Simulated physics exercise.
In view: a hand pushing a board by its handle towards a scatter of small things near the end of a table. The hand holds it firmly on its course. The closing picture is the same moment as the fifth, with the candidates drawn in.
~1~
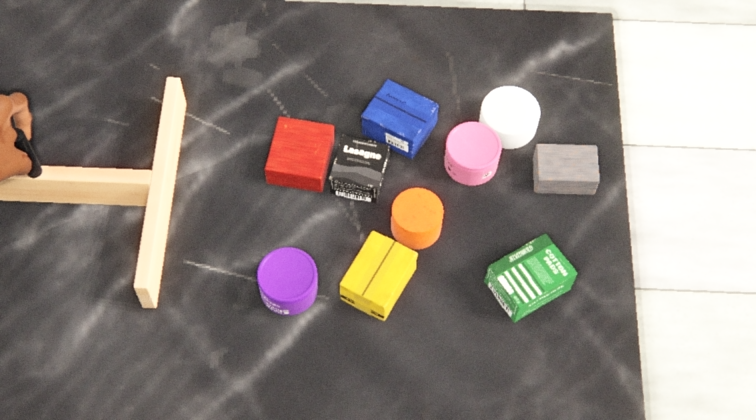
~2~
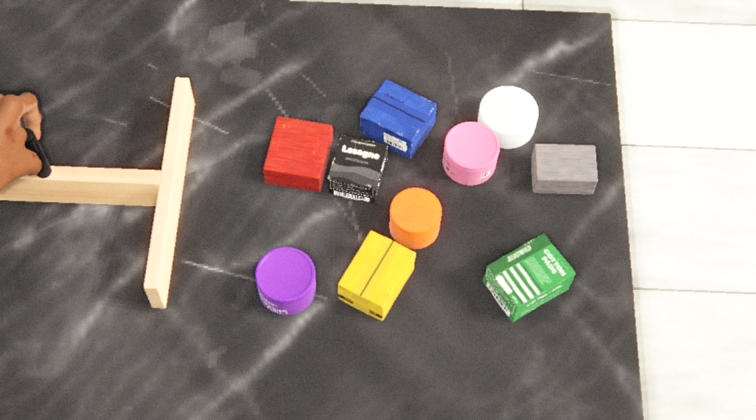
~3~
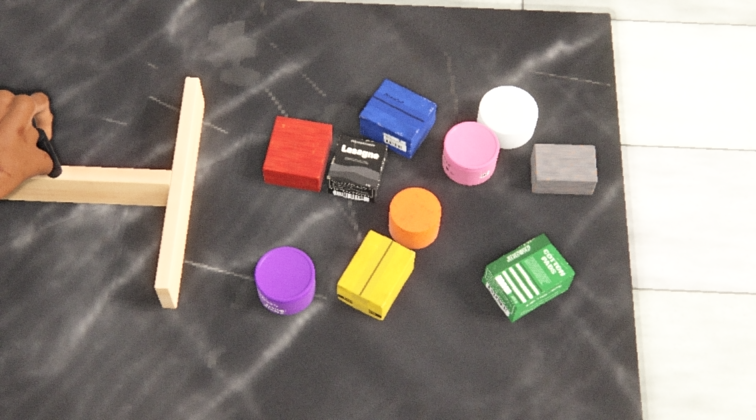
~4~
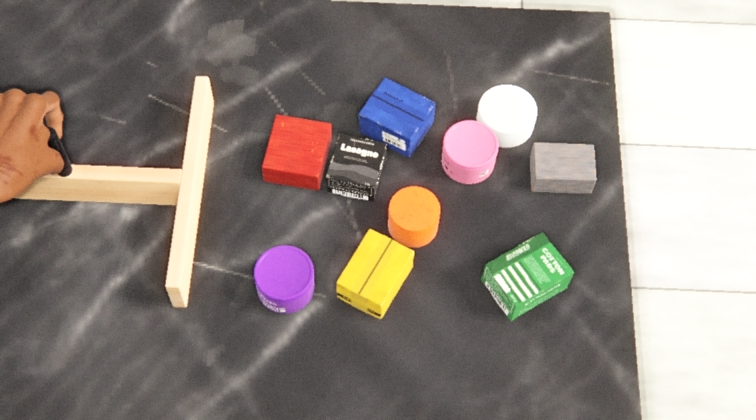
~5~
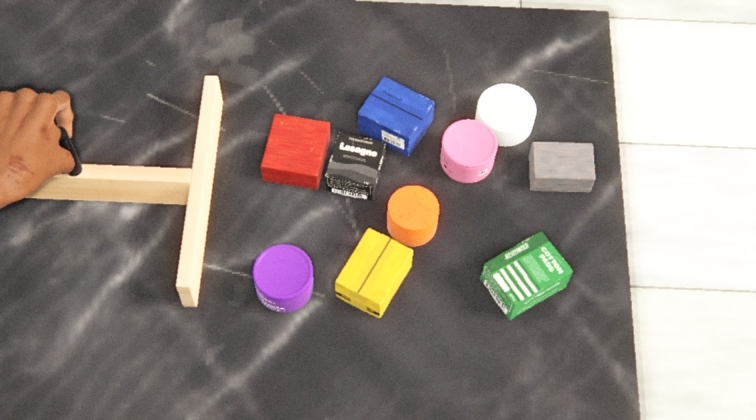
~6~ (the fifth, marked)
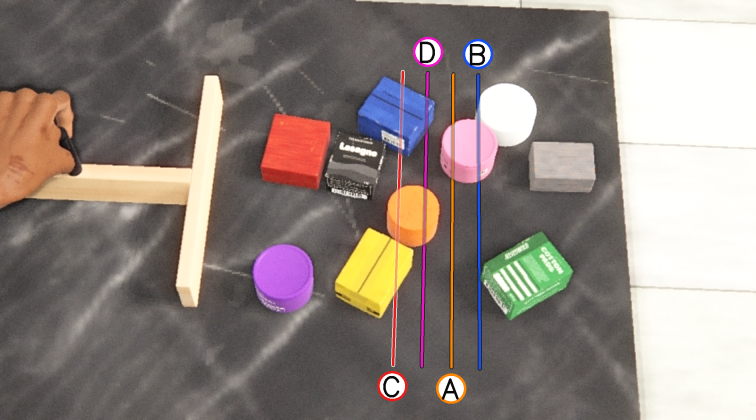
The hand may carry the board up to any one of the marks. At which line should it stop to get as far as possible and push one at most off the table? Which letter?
It should halt at B.
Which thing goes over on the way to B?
The grey block.
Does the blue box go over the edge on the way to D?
No.
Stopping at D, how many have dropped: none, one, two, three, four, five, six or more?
In all, none.
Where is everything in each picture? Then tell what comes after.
In the first picture, grey block (566, 169); yellow box (379, 276); white tin (509, 118).
In the second picture, board (167, 177); orange pot (415, 218).
In the third picture, board (177, 177); purple tub (286, 282).
In the fourth picture, board (188, 176); blue box (397, 118).
In the fifth picture, board (198, 175); red block (296, 152); grey block (562, 167); yellow box (375, 273).
On the copy, A at (452, 210); B at (479, 211); C at (398, 208); D at (425, 209).
On B. First, board (299, 180); purple tub (331, 285); blue box (407, 115).
Then, board (402, 184); grey block (600, 172); green box (549, 269).
Finally, board (477, 187); grey block over the edge; pink tub (615, 159); one fallen.
By contrast, A is within the limit but short; C is within the limit but short; D is within the limit but short.
